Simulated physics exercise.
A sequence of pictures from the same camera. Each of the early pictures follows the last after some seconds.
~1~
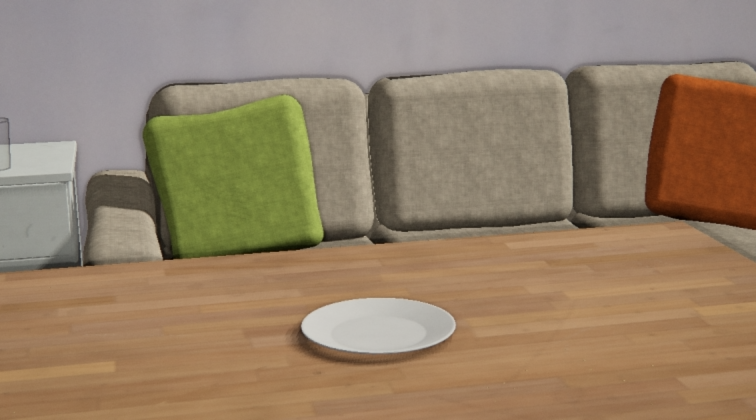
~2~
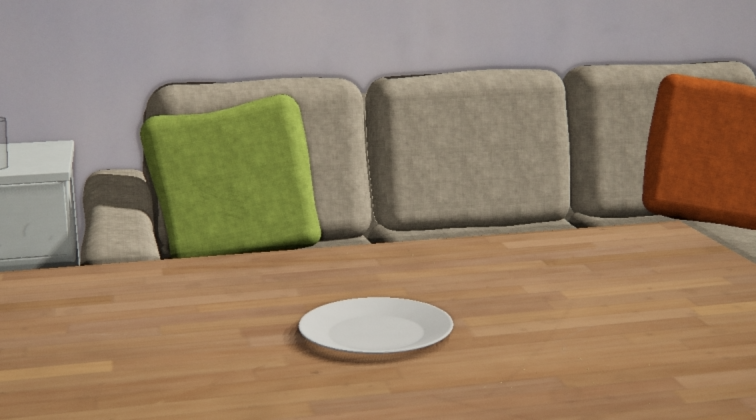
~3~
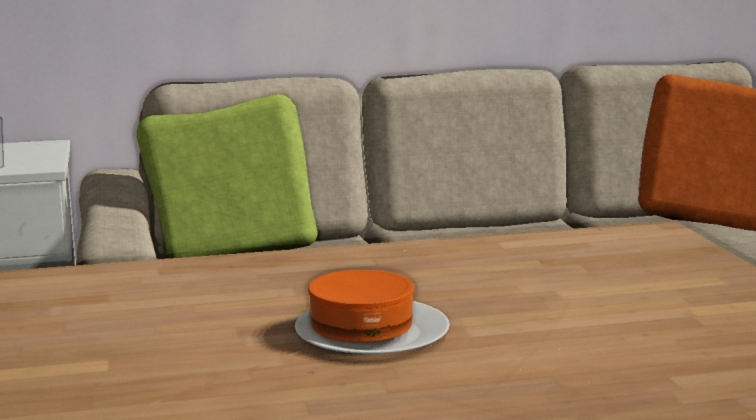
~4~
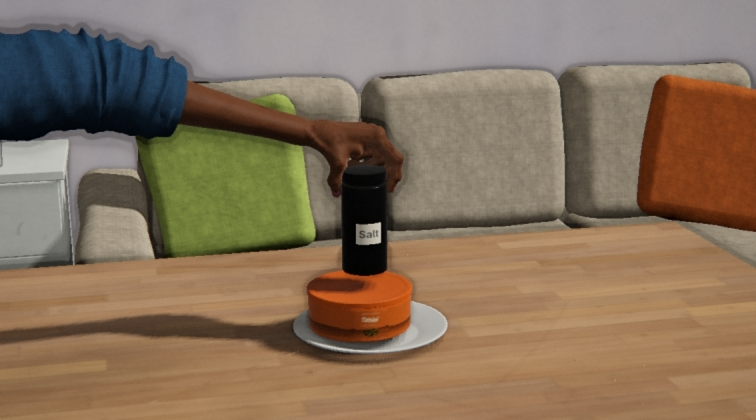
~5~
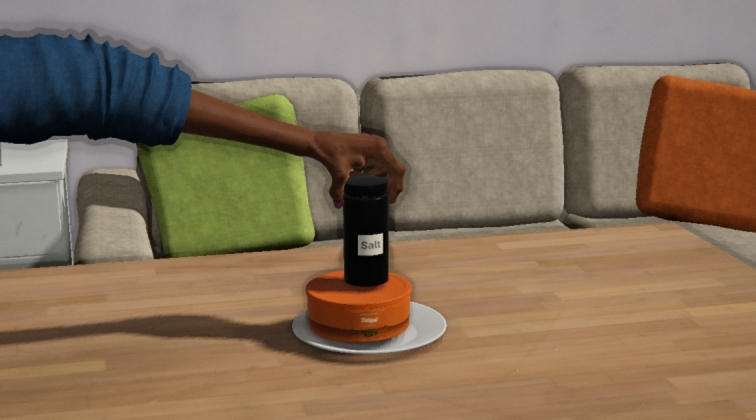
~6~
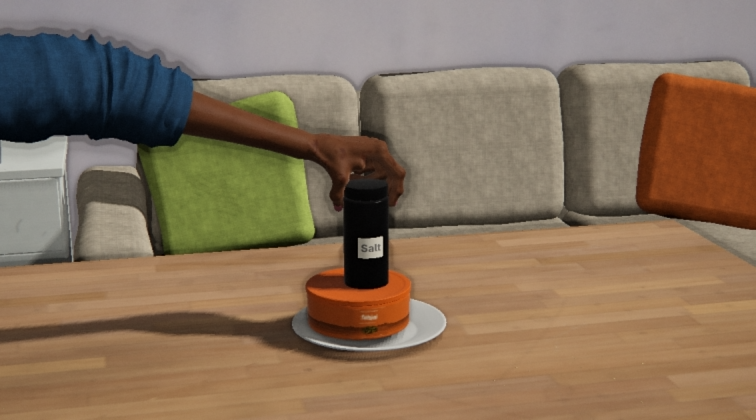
On a wooden table before a cushioned sofa, a white plate sat empty, then a round orange container appeared on it, and a hand from the left lowered a black salt jar onto its top.
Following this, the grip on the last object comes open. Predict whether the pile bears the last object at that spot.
It bears it.
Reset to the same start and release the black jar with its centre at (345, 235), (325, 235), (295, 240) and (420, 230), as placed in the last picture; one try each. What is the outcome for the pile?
Attempt one, the pile survives; attempt two, it survives; attempt three, it falls over; attempt four, it falls over.
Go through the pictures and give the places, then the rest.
In the first picture, the last thing is not in view yet; white plate (378, 329).
In the second picture, the last thing is not in view yet; white plate (376, 329).
In the third picture, the last thing is not in view yet.
The fourth picture shows coming down; black jar (364, 220).
The fifth picture shows coming down; black jar (366, 230).
The sixth picture shows set down, still held; black jar (366, 234).
Then, 0.50 s later than the last frame, all is still.
Then, 1.30 s later than the last frame, black jar resting near (366, 235).
When it is over, all 3 as before. End places, in pixels of the last picture, black jar near (366, 235). The pile holds.
